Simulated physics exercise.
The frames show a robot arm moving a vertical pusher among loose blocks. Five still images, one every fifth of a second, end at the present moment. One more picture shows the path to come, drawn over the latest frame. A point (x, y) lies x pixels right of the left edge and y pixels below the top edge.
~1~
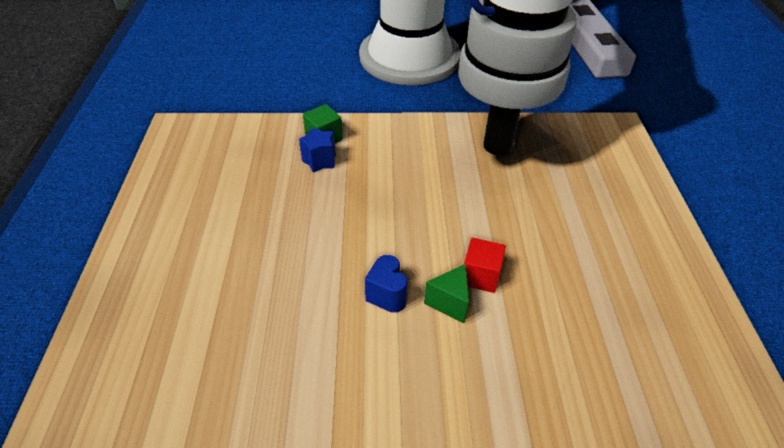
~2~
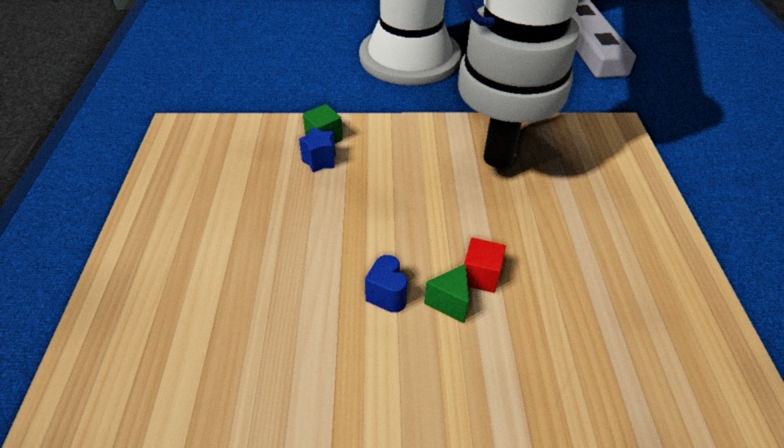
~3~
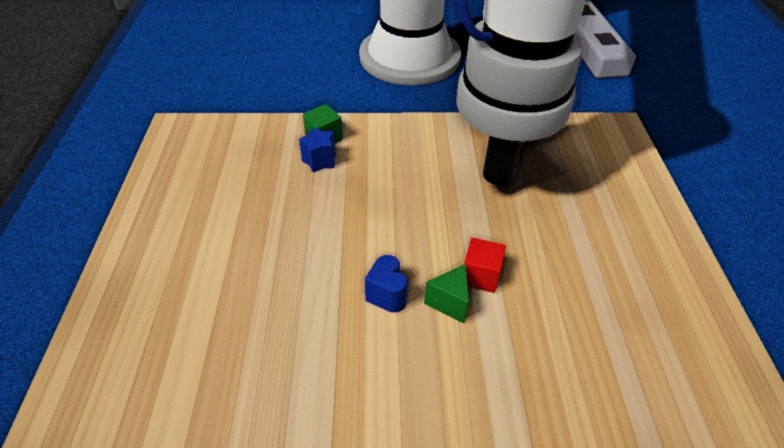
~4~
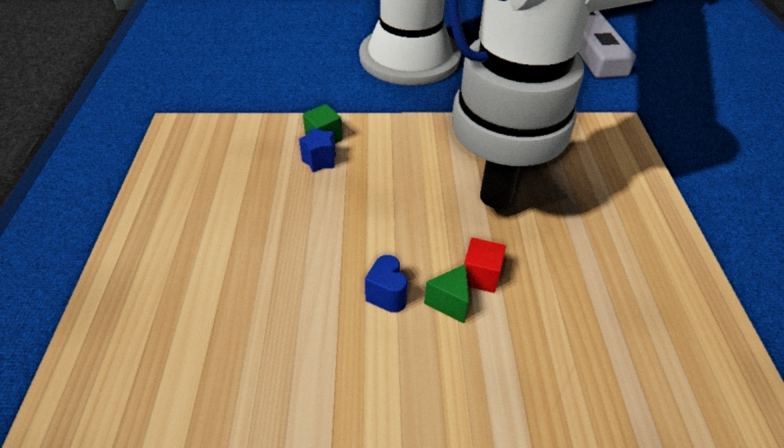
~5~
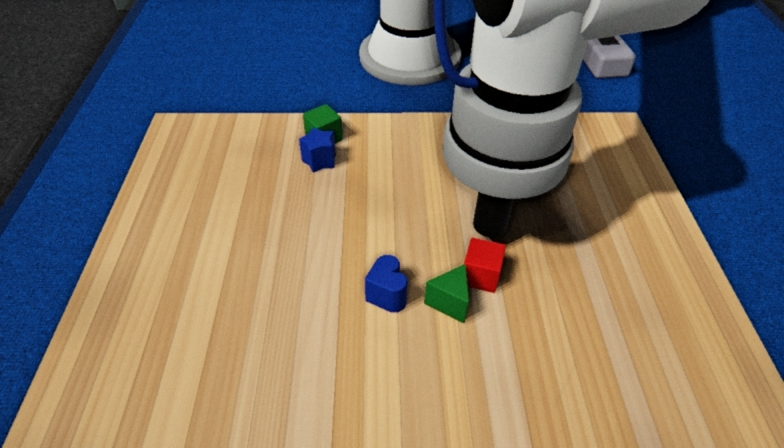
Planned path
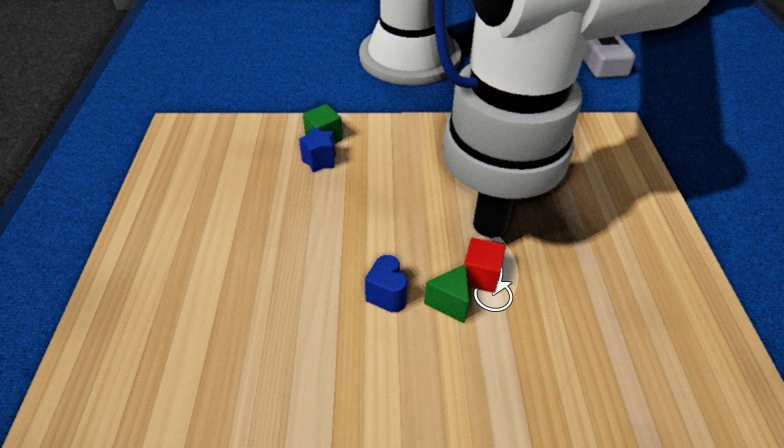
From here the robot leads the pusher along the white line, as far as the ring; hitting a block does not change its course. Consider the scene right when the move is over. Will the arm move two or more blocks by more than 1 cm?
In short: Yes.
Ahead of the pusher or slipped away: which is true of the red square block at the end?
It holds its place in front.
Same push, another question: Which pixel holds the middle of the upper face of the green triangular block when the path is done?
For the centre of its top, I'd go with (432, 291).
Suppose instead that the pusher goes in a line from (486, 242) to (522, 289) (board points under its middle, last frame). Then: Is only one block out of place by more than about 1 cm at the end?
I expect so.
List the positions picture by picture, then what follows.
The first frame shows pusher's lower end at (498, 147); green triangular block at (453, 282); red square block at (486, 253).
The second frame shows pusher at (498, 159); blocks still.
The third frame shows pusher at (498, 176); blocks still.
The fourth frame shows pusher at (496, 198); blocks still.
The fifth frame shows pusher at (490, 226); green triangular block at (453, 282); red square block at (486, 253).
Drawn move, from (486, 242) through (498, 259) and (501, 277) to (493, 295).
What follows on the original path. Halfway along, pusher at (505, 252); red square block at (483, 264), turned 40° clockwise.
At the end, pusher at (497, 279); green triangular block at (432, 291); red square block at (465, 285), turned 65° clockwise.
